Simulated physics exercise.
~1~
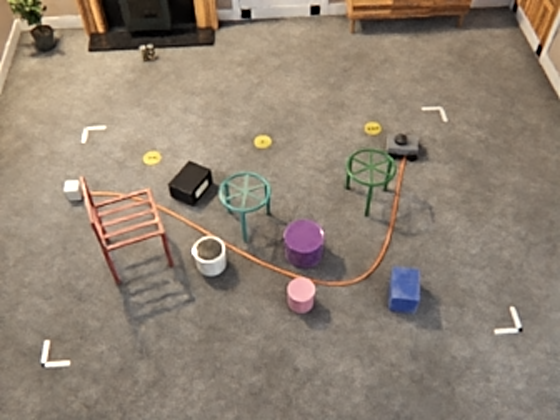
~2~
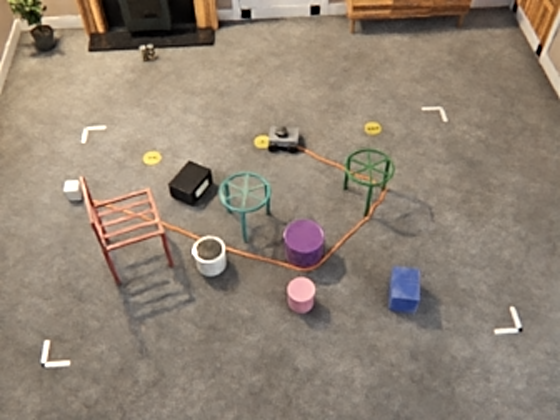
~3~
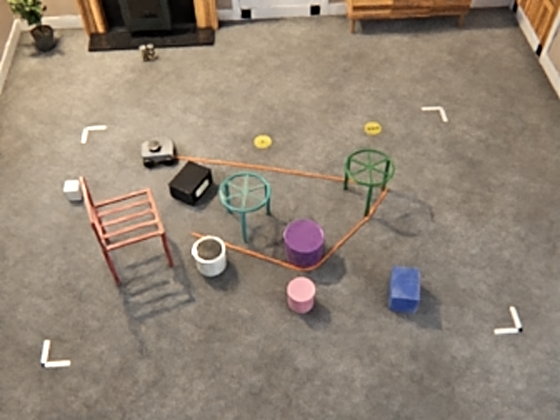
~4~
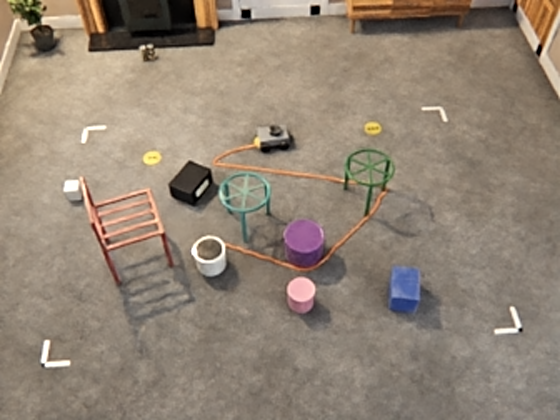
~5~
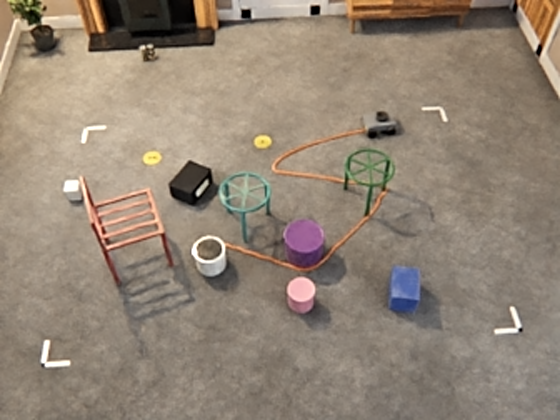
A small dark cart pulled an orange lead leftward behind the green stool to the far left yellow mark, yanking its plug out, then doubled back right and ended near the right-hand mark, the loose end by the white pot and everything else unmoved.
